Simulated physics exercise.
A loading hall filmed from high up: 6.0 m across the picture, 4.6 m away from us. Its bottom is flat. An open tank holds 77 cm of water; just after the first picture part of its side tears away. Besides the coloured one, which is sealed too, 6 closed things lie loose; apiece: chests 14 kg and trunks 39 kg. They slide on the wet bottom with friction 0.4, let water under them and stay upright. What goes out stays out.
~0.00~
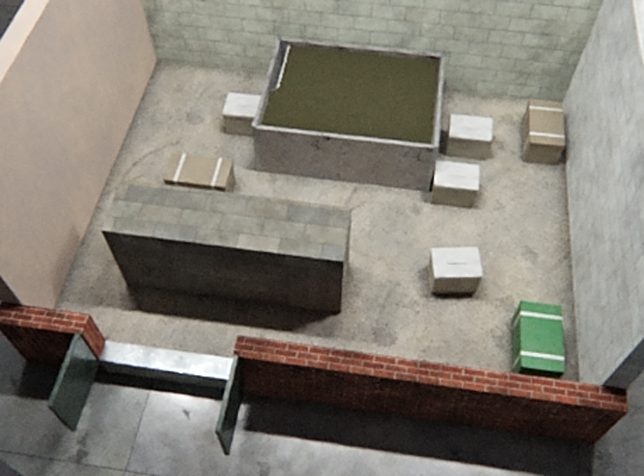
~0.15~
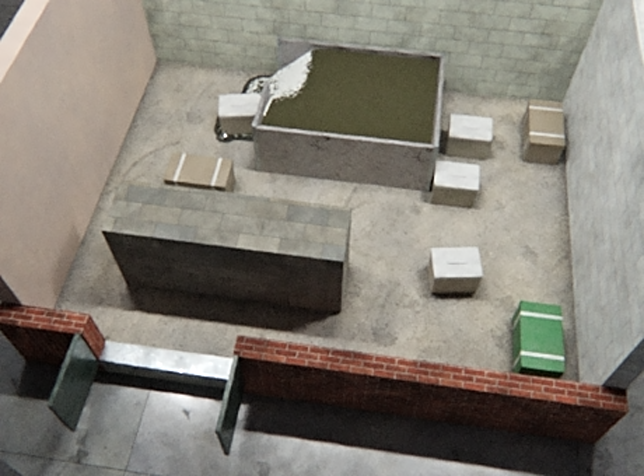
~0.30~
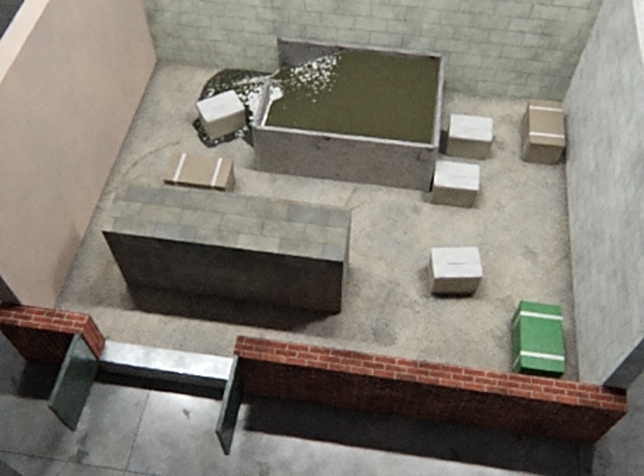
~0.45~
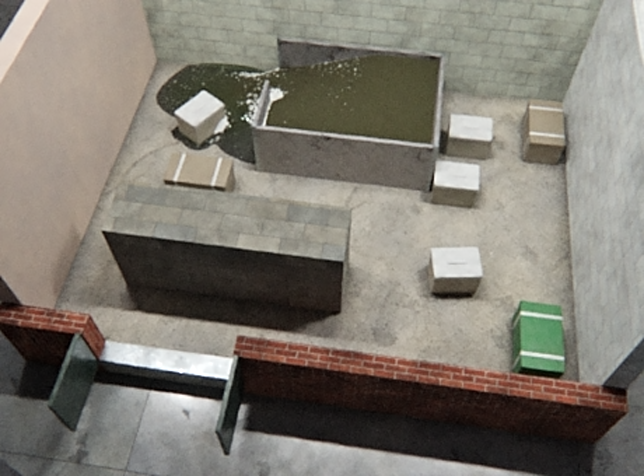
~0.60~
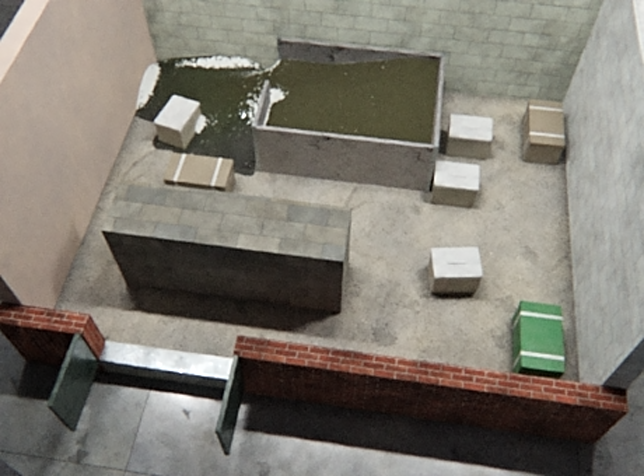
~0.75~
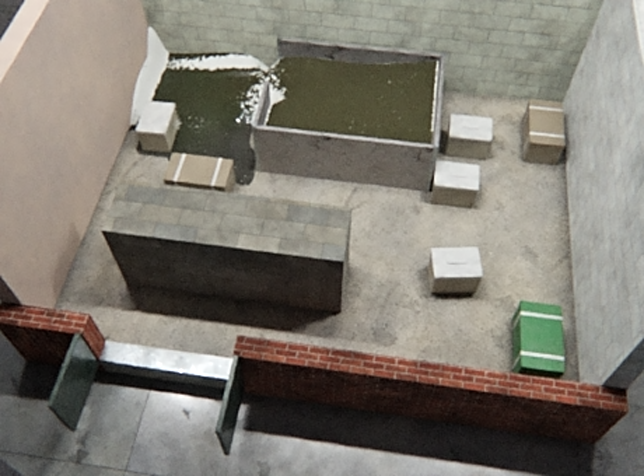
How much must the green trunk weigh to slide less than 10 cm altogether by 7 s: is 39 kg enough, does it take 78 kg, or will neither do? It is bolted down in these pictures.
For it, only the larger load is enough.
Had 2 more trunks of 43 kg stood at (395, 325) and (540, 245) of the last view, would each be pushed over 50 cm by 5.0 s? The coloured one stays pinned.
In turn: Under, under.
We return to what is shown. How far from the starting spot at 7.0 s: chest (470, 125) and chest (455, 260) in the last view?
In that order: 0 cm, 60 cm.
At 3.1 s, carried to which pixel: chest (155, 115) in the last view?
Around (71, 281).
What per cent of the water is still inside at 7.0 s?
Some 88 per cent remains.
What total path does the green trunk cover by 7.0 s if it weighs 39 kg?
About 60 cm.
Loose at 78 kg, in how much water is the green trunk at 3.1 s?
Roughly 0 cm.
After 1.4 s the green trunk would be 0 cm from its start with 39 kg and 0 cm from its start with 78 kg; 0 cm of water round it then.
After 3.1 s the green trunk would be 0 cm from its start with 39 kg and 0 cm from its start with 78 kg; 0 cm of water round it then.
After 4.9 s the green trunk would be 0 cm from its start with 39 kg and 0 cm from its start with 78 kg; 3 cm of water round it then.
After 7.0 s the green trunk would be 47 cm from its start with 39 kg and 2 cm from its start with 78 kg; 11 cm of water round it then.
